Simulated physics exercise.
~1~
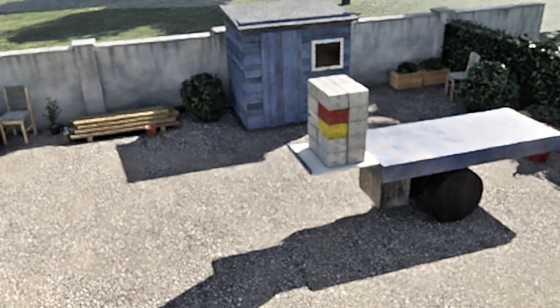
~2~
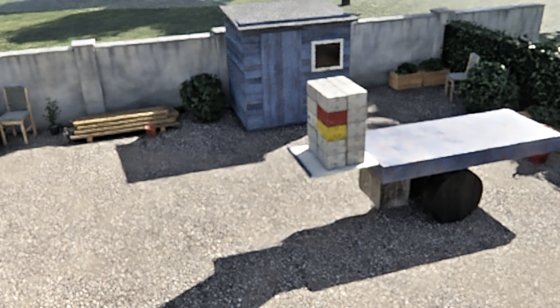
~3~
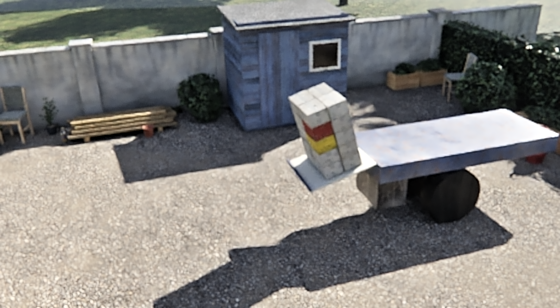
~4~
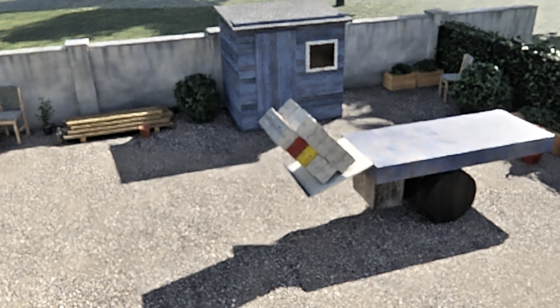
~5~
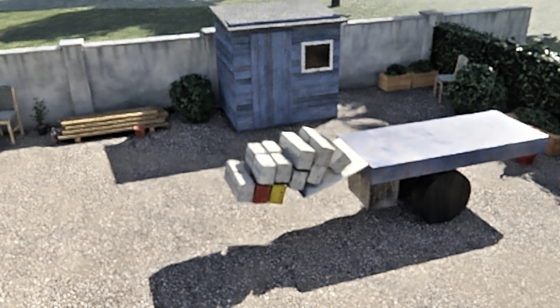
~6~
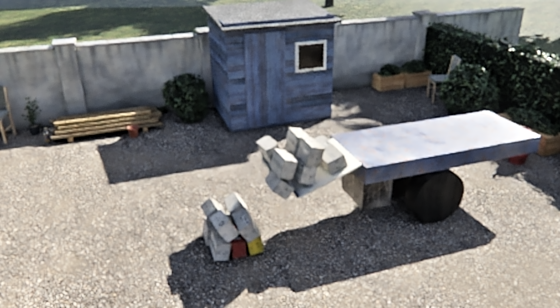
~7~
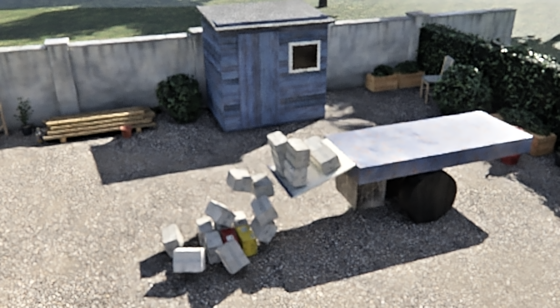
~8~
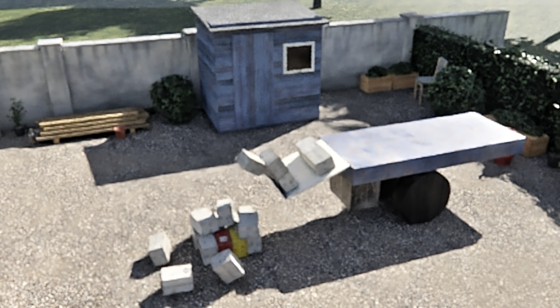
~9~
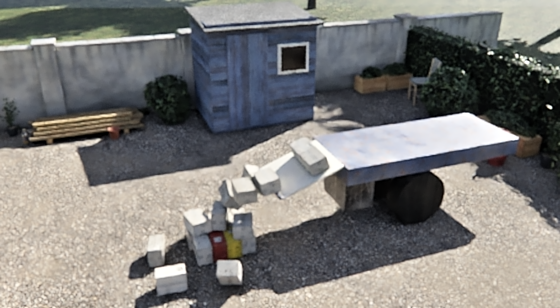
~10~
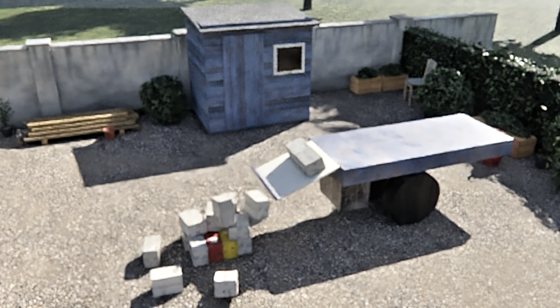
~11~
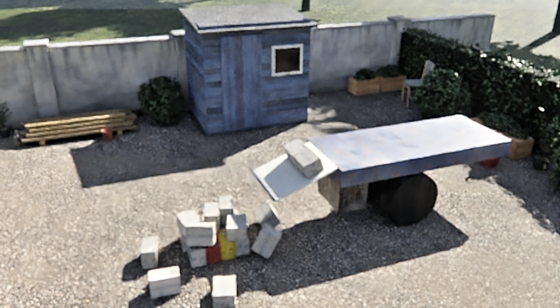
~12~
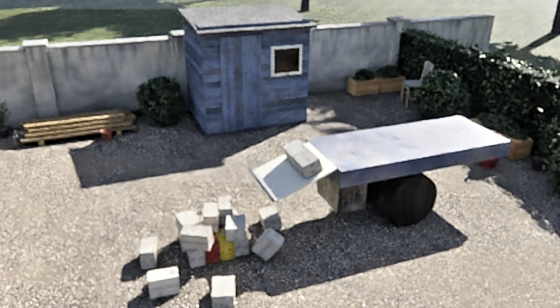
A stack of pale blocks with a red and a yellow one tipped off a tilting flap at the end of a flat platform and tumbled onto the gravel, ending in a scattered heap while a couple stayed on the sloping flap.
